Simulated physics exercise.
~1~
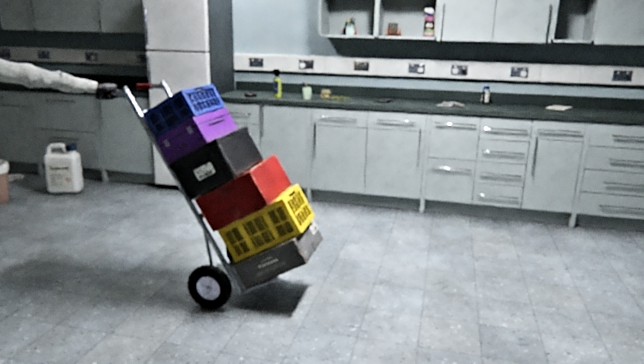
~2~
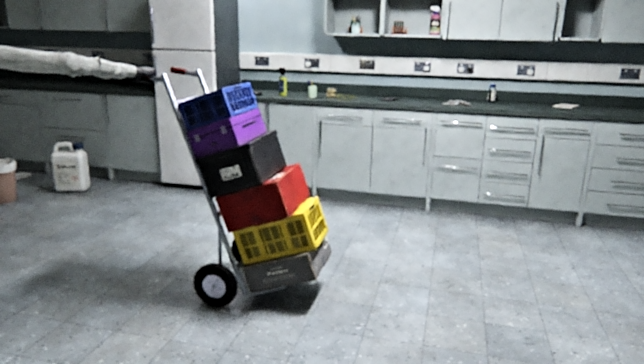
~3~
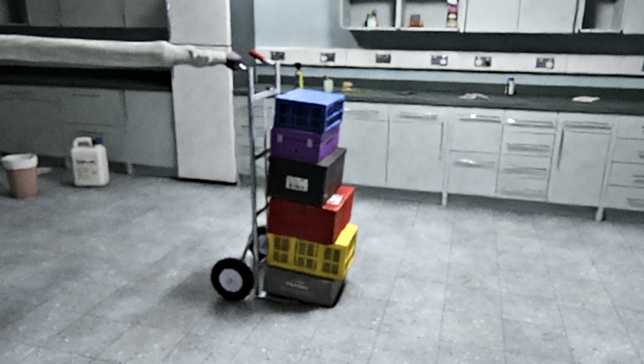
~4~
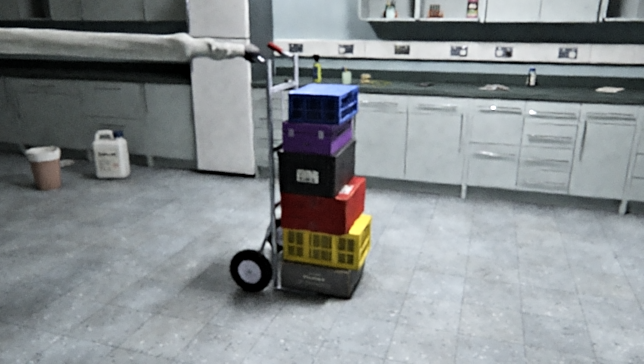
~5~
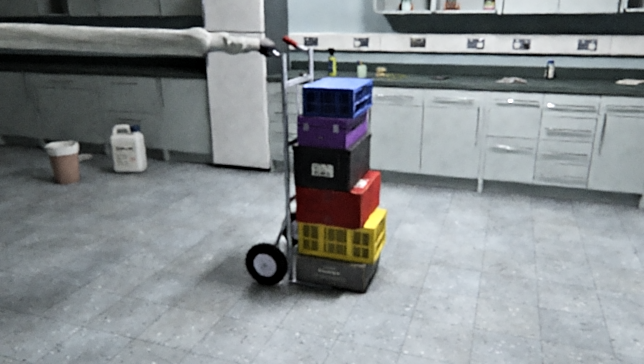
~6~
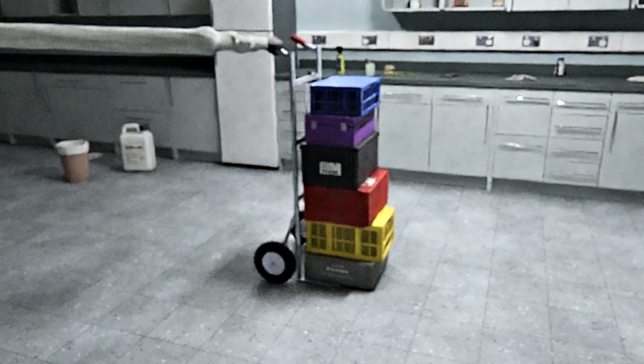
In this clip, a hand truck stacked with grey, yellow, red, black, purple and blue boxes and crates leans back near kitchen cabinets as an outstretched arm reaches its handle. It swings upright, the upper items shift slightly, and it stands still with the whole stack in place.
